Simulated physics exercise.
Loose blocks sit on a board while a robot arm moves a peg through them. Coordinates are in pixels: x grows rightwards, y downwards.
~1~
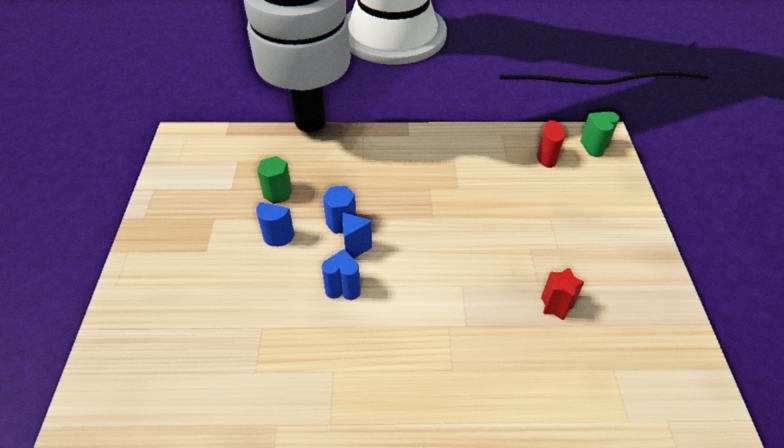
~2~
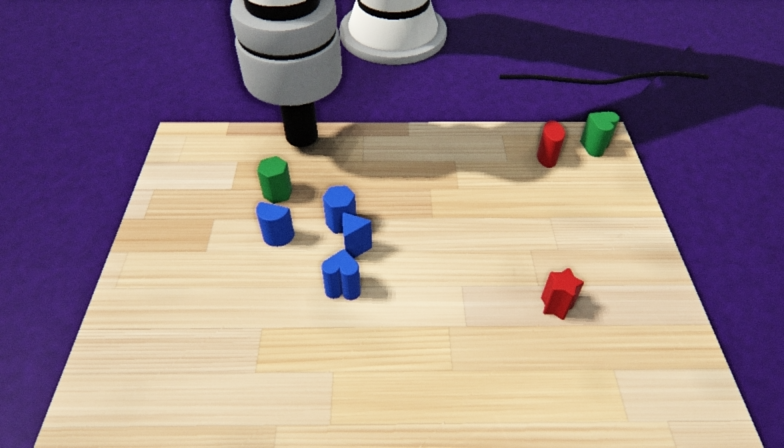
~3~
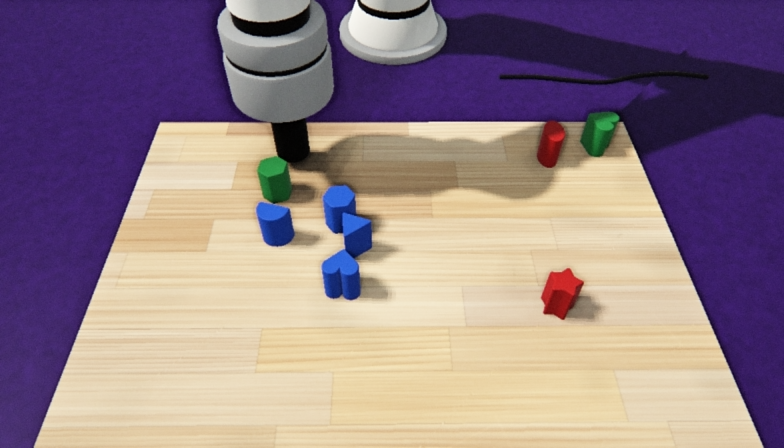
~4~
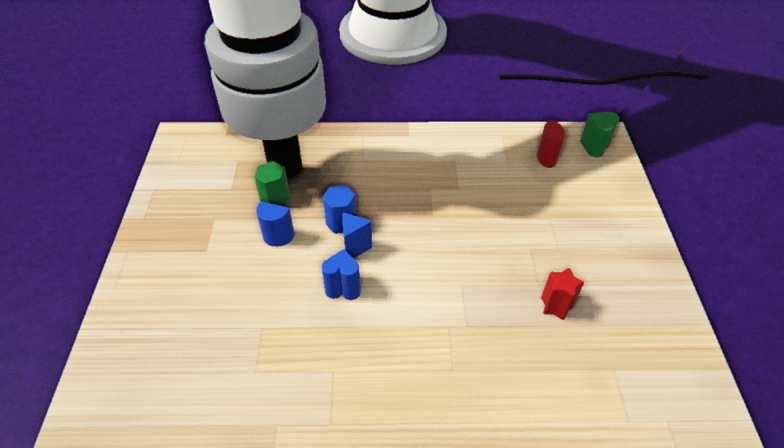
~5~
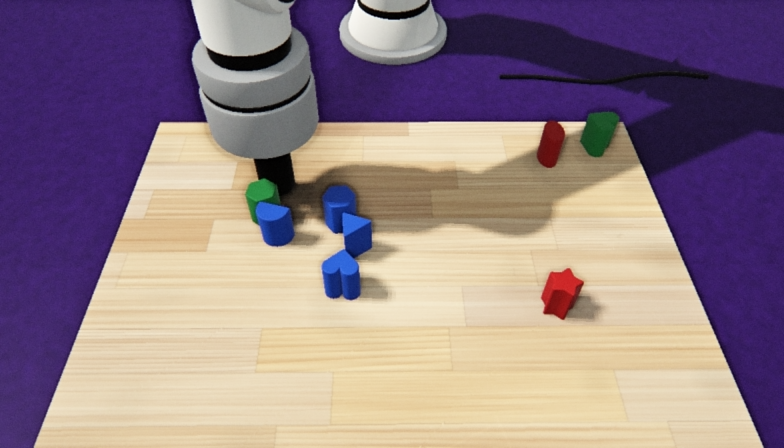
The clip opens with a robot arm's black peg at the far edge of a wooden board scattered with blue, green and red blocks. The peg moves toward the viewer and slightly left, then nudges the green hexagonal block a short way forward, close beside the blue half-round block.
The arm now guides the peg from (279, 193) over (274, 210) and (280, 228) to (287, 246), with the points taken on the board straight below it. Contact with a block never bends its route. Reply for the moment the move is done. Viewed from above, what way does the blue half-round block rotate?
Seen from above, its turn is counter-clockwise.
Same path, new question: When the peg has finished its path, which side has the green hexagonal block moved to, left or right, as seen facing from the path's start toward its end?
It slides rightward.
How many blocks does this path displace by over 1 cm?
I'd say two blocks get shifted by more than about 1 cm.
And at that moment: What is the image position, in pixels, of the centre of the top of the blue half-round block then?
In the picture, that point is around (268, 245).
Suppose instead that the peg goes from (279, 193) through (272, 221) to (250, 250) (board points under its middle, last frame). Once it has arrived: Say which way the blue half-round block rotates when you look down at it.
My prediction: CCW.
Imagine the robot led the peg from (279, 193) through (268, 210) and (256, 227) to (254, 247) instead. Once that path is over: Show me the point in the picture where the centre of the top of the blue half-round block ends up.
Located at (275, 226).
The first path, step by step. Halfway along, peg (275, 212); green hexagonal block (246, 215), turned 35° clockwise; blue half-round block (270, 222), turned 75° anticlockwise.
At the end, peg (285, 239); green hexagonal block (245, 224), turned 90° clockwise; blue half-round block (268, 245), turned 30° anticlockwise; blue hexagonal block unmoved.
